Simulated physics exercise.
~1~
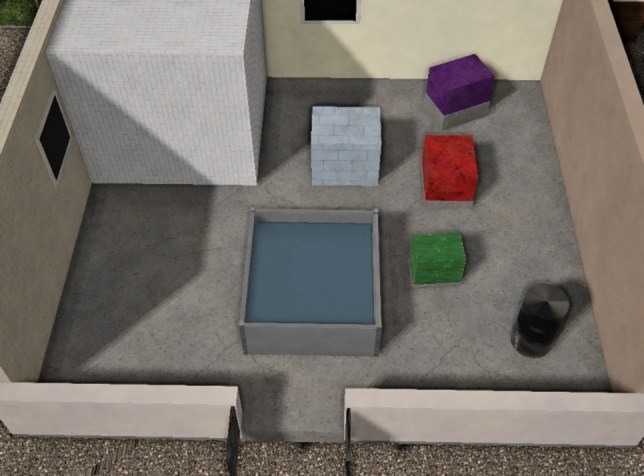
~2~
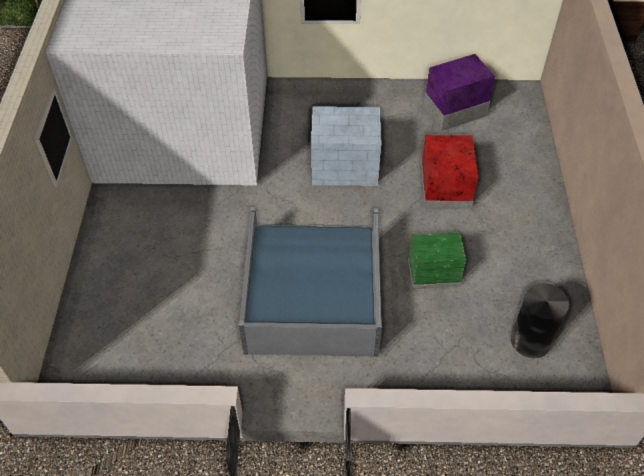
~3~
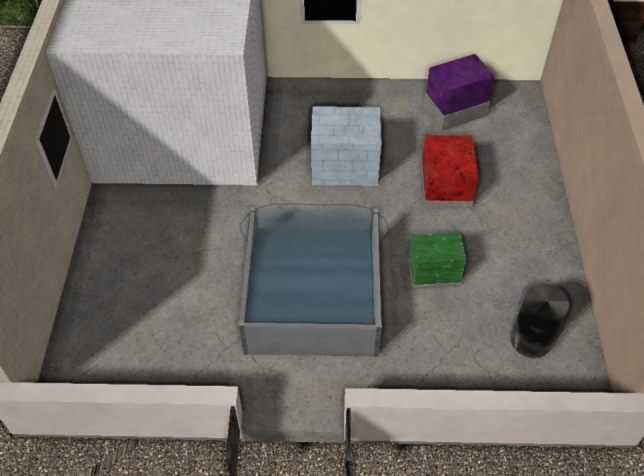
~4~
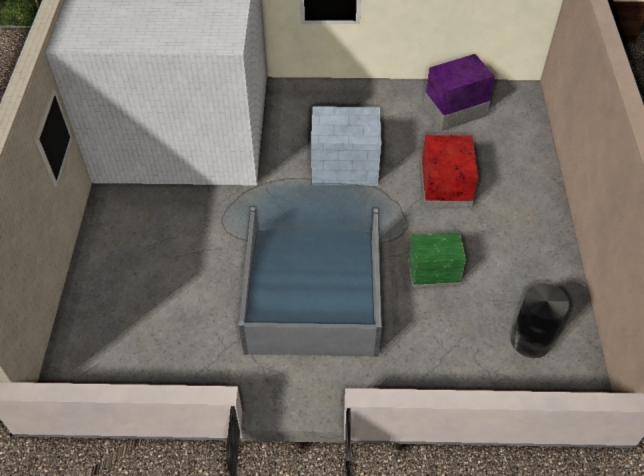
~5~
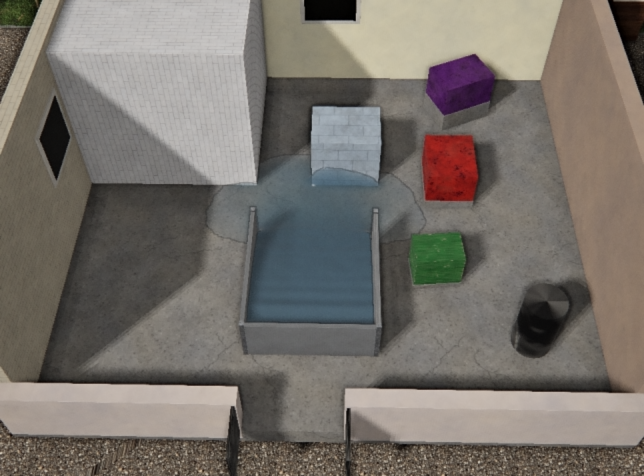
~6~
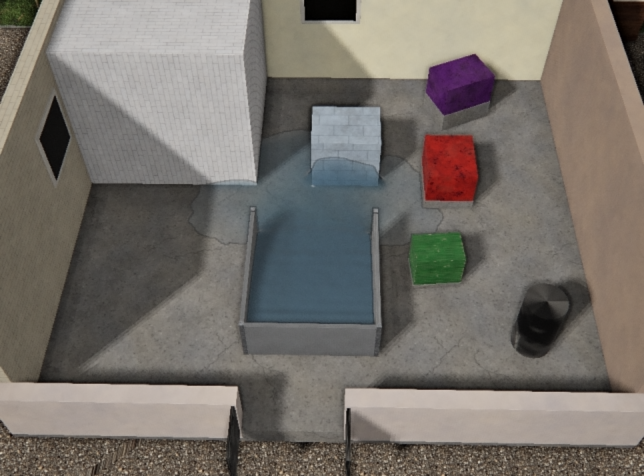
Water pours from the far side of an open grey tank in a walled yard, spreading in a widening sheet across the concrete and around the base of a pale block, while the coloured blocks and dark barrel stay still.
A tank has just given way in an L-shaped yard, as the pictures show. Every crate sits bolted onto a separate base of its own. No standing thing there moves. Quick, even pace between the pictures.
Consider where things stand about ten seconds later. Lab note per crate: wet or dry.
One by one: I expect the red crate to be touched by the water; I expect the purple crate to stay untouched; I expect the green crate to be touched by the water.
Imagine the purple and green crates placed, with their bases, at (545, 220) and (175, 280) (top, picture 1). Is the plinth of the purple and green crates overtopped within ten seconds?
Result - purple crate is missed, green crate is missed.
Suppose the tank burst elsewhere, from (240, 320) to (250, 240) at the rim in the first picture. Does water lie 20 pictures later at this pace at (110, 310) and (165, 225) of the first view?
Inundated, then inundated.
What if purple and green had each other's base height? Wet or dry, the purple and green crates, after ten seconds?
First the purple crate, which goes under; then the green crate, which stays clear.
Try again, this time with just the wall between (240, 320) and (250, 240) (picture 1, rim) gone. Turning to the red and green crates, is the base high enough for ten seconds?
The red one is not reached; the green one is not reached.
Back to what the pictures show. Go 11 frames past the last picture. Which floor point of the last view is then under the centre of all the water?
I'd say around (320, 196).
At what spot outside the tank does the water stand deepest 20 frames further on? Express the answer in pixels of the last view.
Deepest spot: Near (452, 81).
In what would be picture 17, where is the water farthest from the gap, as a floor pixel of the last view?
Roughly (431, 81).
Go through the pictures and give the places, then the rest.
The open tank at (312, 268) is whole and still, in the first picture.
Water pours out on the open tank's far side and has run to a hidden place, in the second picture.
Water pours out on the open tank's far side and has run to (246, 227), in the third picture.
The front is at (241, 203), out from the gap on the open tank's far side, in the fourth picture.
The front is at (282, 159), out from the gap on the open tank's far side, in the fifth picture.
Water pours out on the open tank's far side and has run to (298, 133), in the sixth picture.
A moment on, water covers 20 % of the floor; the red crate water round its plinth, the purple crate water round its plinth, the green crate not reached.
Next, water covers 35 % of the floor; the red crate water round its plinth, the purple crate water round its plinth, the green crate water round its plinth.
Then, water covers 55 % of the floor; the red crate water round its plinth, the purple crate water round its plinth, the green crate water round its plinth.
Later, water covers 80 % of the floor; the red crate water round its plinth, the purple crate water round its plinth, the green crate water round its plinth.
In the end, water covers 100 % of the floor; the red crate was topped, the purple crate stayed above the water, the green crate was topped.
